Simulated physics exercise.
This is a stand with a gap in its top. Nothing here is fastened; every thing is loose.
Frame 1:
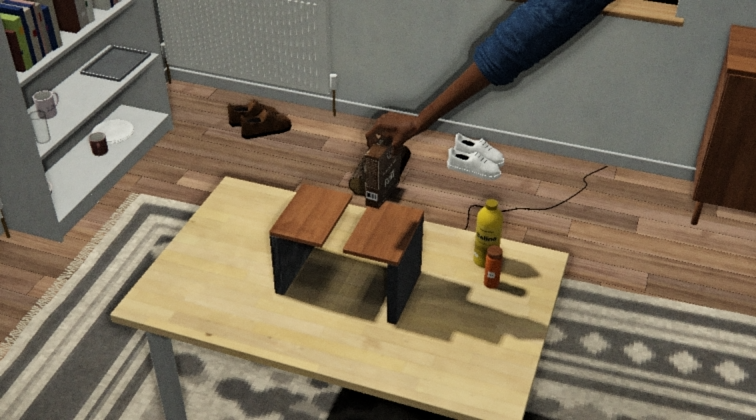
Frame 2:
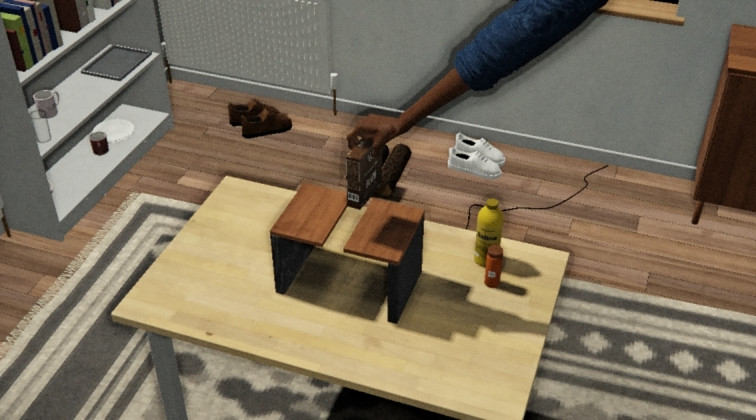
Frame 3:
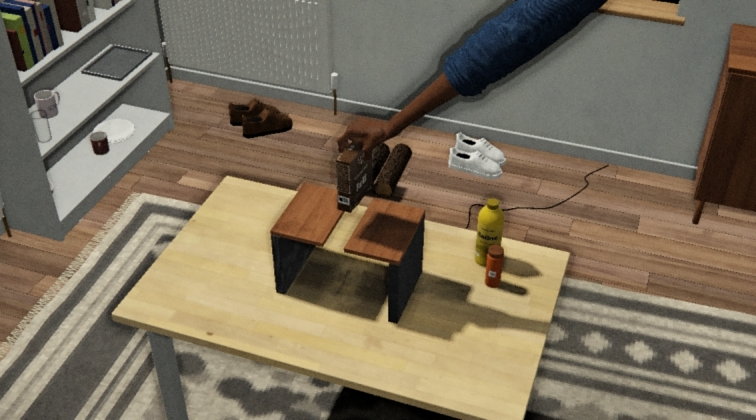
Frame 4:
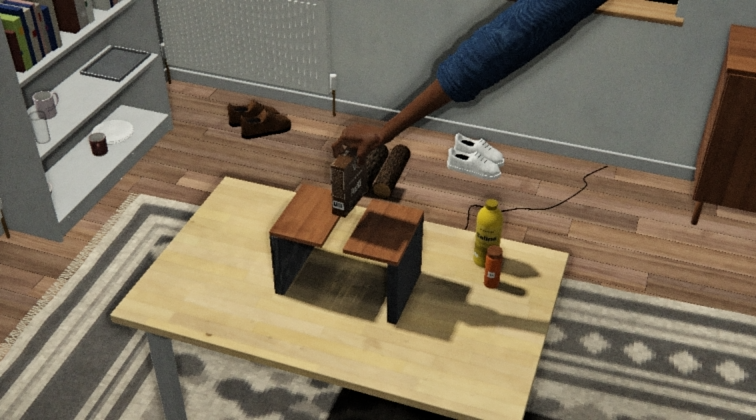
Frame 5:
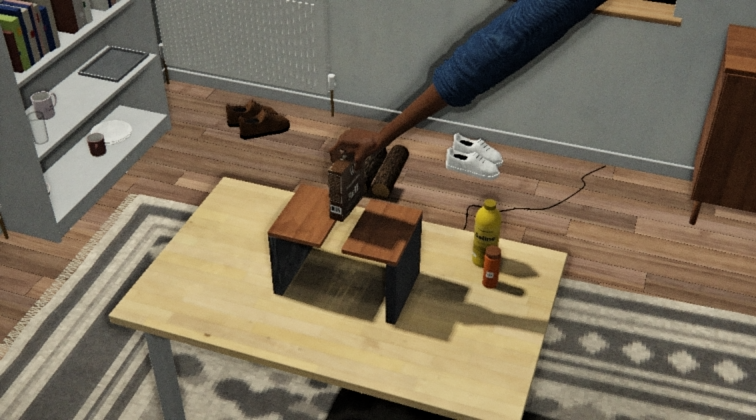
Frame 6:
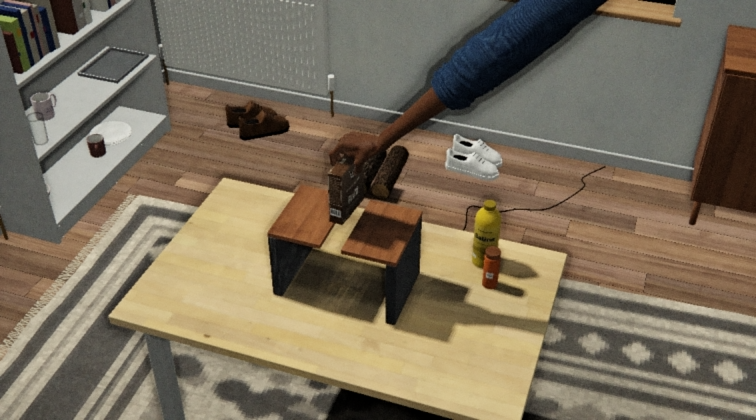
A hand moves a brown packet left and holds it above a gapped wooden stand.
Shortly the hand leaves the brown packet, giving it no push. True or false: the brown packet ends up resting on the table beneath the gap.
True.
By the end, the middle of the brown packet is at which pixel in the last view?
Pretty much around (348, 310), I'd say.
Then, 0.40 s later than the last frame, brown packet tilted by 59° near (345, 241).
Then, 0.60 s later than the last frame, brown packet on its side near (338, 280).
When it is over, lying over on the stand or table, brown packet; the other 2 as before. End places, in pixels of the last picture, brown packet near (348, 310). The packet reaches the table.
